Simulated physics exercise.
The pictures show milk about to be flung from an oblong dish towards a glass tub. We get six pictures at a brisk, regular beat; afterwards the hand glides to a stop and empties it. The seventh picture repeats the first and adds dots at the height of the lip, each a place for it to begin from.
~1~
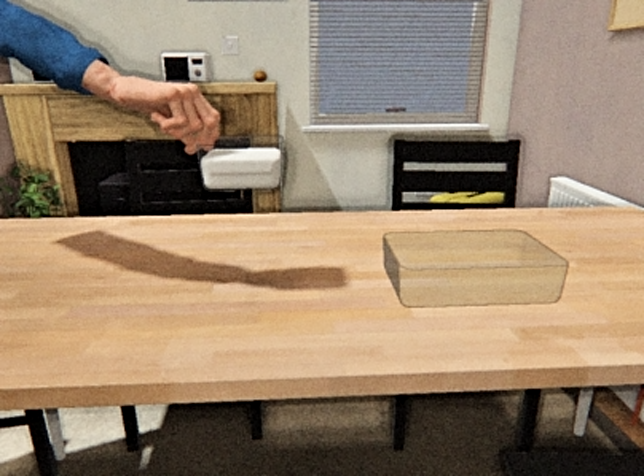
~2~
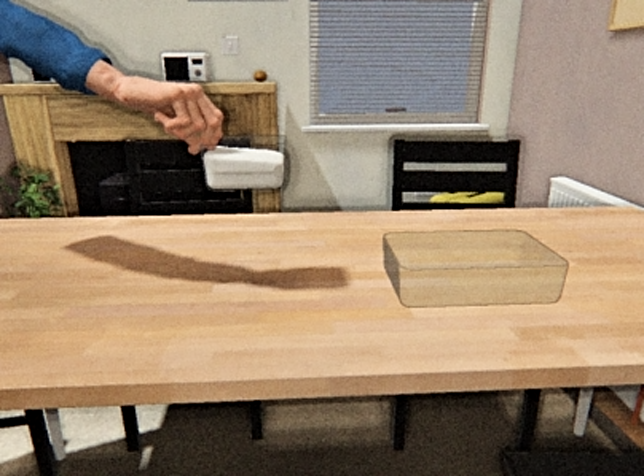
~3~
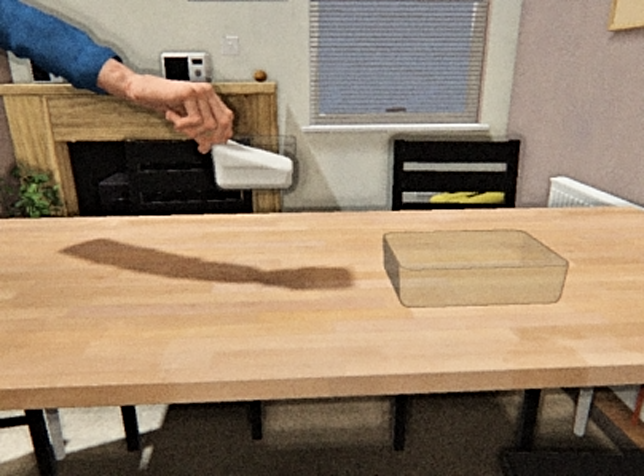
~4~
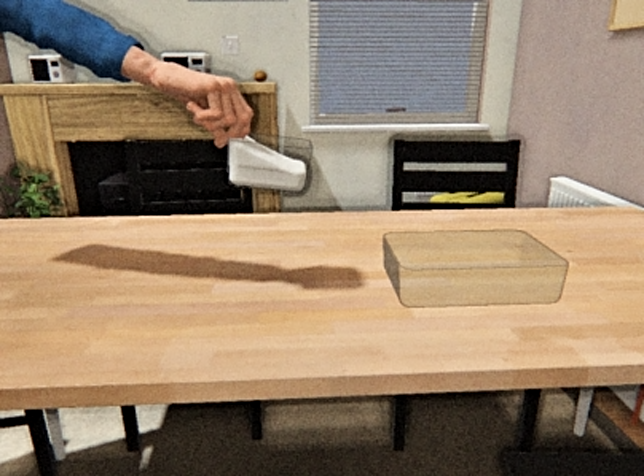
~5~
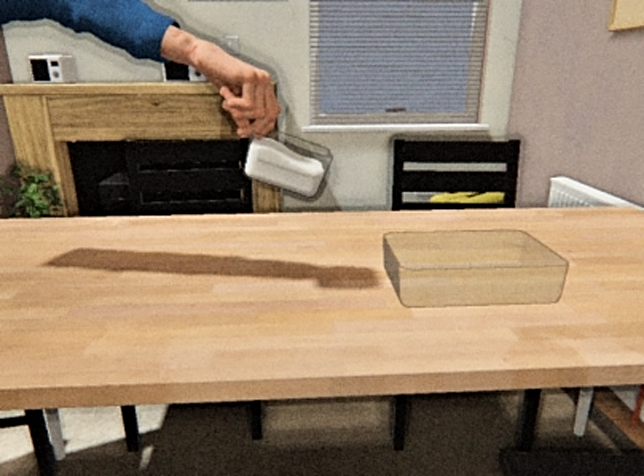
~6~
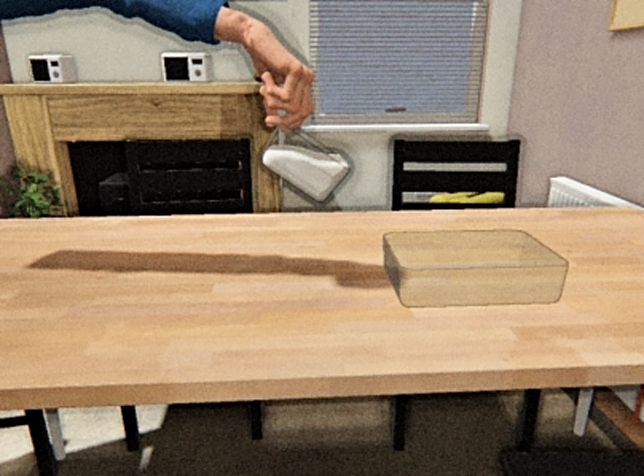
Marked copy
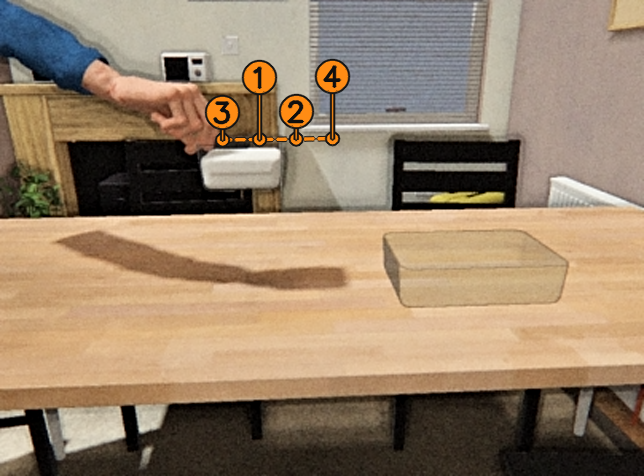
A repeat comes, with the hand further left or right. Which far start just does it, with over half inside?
It is 1.
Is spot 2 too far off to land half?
No, not at all.
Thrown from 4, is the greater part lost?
No, not at all.
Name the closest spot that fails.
That would be 3.
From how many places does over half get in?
Three of the four.
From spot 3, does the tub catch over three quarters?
No, less.
On the marked copy, 1 at (259, 139); 2 at (296, 139); 3 at (222, 140); 4 at (332, 138).
For spot 1, about 72 % lands in the tub, 21 % falls short and 7 % goes beside or beyond.
For spot 2, about 84 % lands in the tub, 6 % falls short and 10 % goes beside or beyond.
For spot 3, about 23 % lands in the tub, 72 % falls short and 5 % goes beside or beyond.
For spot 4, about 81 % lands in the tub, 3 % falls short and 17 % goes beside or beyond.
